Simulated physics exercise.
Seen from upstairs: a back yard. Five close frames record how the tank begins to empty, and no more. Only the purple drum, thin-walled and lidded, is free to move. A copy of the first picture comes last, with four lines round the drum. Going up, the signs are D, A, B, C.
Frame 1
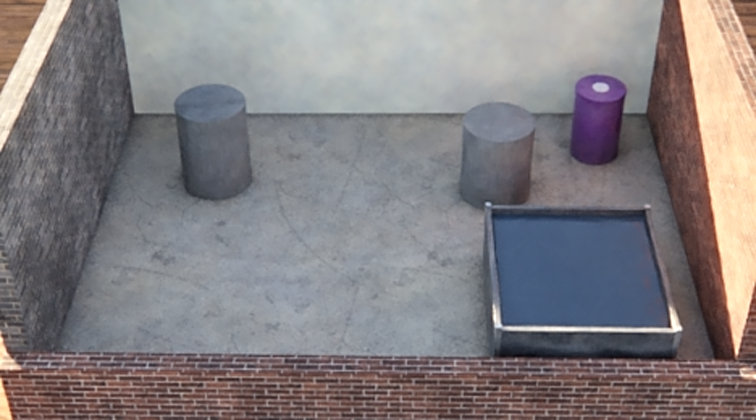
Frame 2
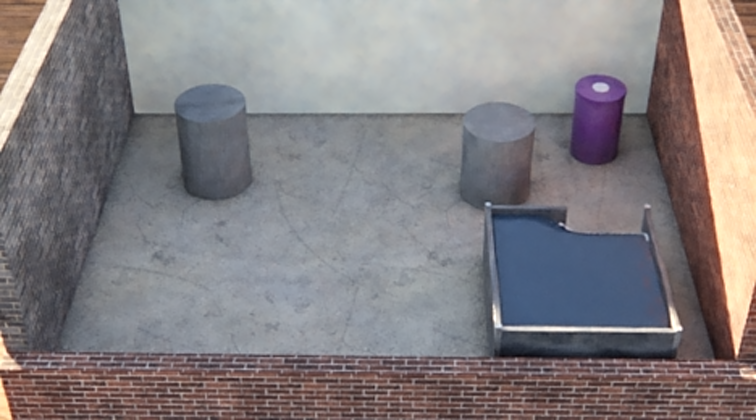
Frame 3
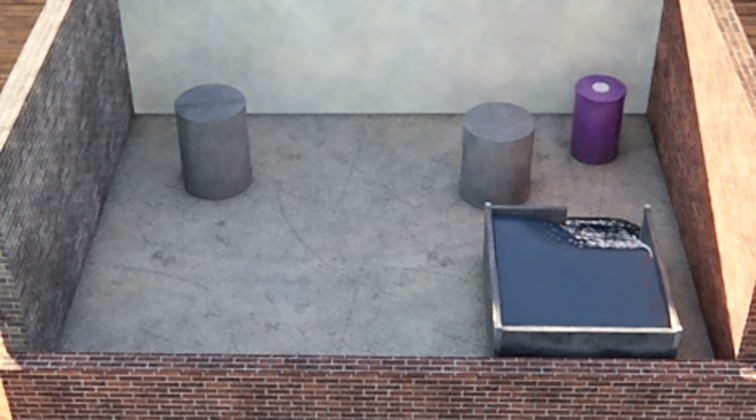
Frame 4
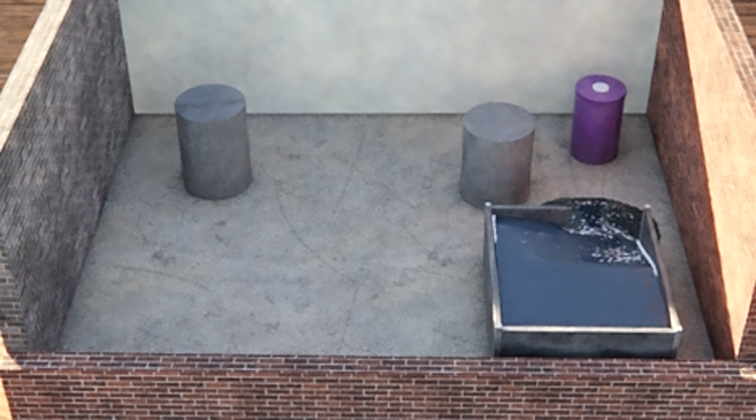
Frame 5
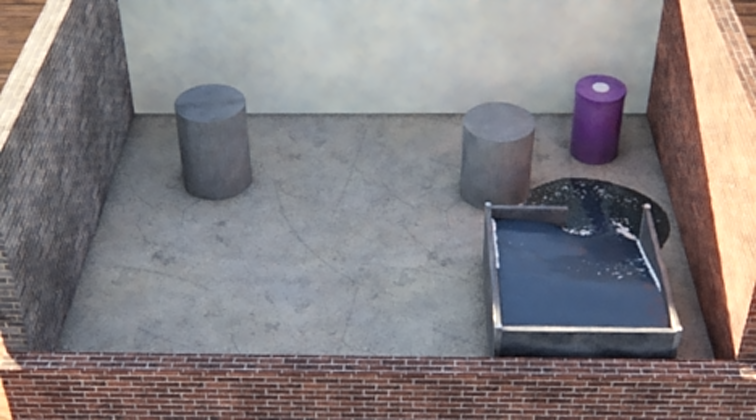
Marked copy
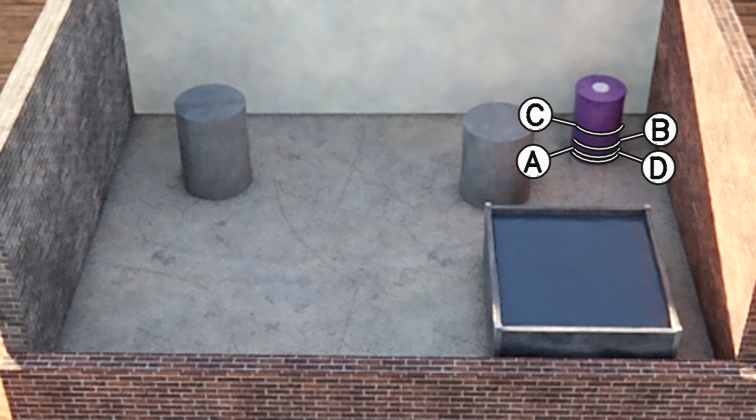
A square tank of dark water stands at the right front of a back yard seen from upstairs, enclosed by brick walls at the sides and front and a pale wall behind. Two grey cylinders stand to the left and centre-right, with a lidded purple drum at the back right. A gap opens in the tank's rear side and dark, glinting water pours out, spreading across the ground behind it, while the drum stays still.
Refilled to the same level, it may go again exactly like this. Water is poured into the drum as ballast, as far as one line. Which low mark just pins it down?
C is the one.
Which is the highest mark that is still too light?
B.
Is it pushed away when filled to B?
Yes, that goes wrong.
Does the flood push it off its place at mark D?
Yes, that goes wrong.
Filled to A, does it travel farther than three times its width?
Yes, clearly.
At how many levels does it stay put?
One of the four.
On the marked copy, A at (598, 157); B at (599, 149); C at (601, 134); D at (597, 161); from the bottom up D, A, B, C.
If A is chosen, it is pushed about 4 times its own width away.
If B is chosen, it is pushed about 3 times its own width away.
If C is chosen, it does not move.
If D is chosen, it is pushed about 6 times its own width away.
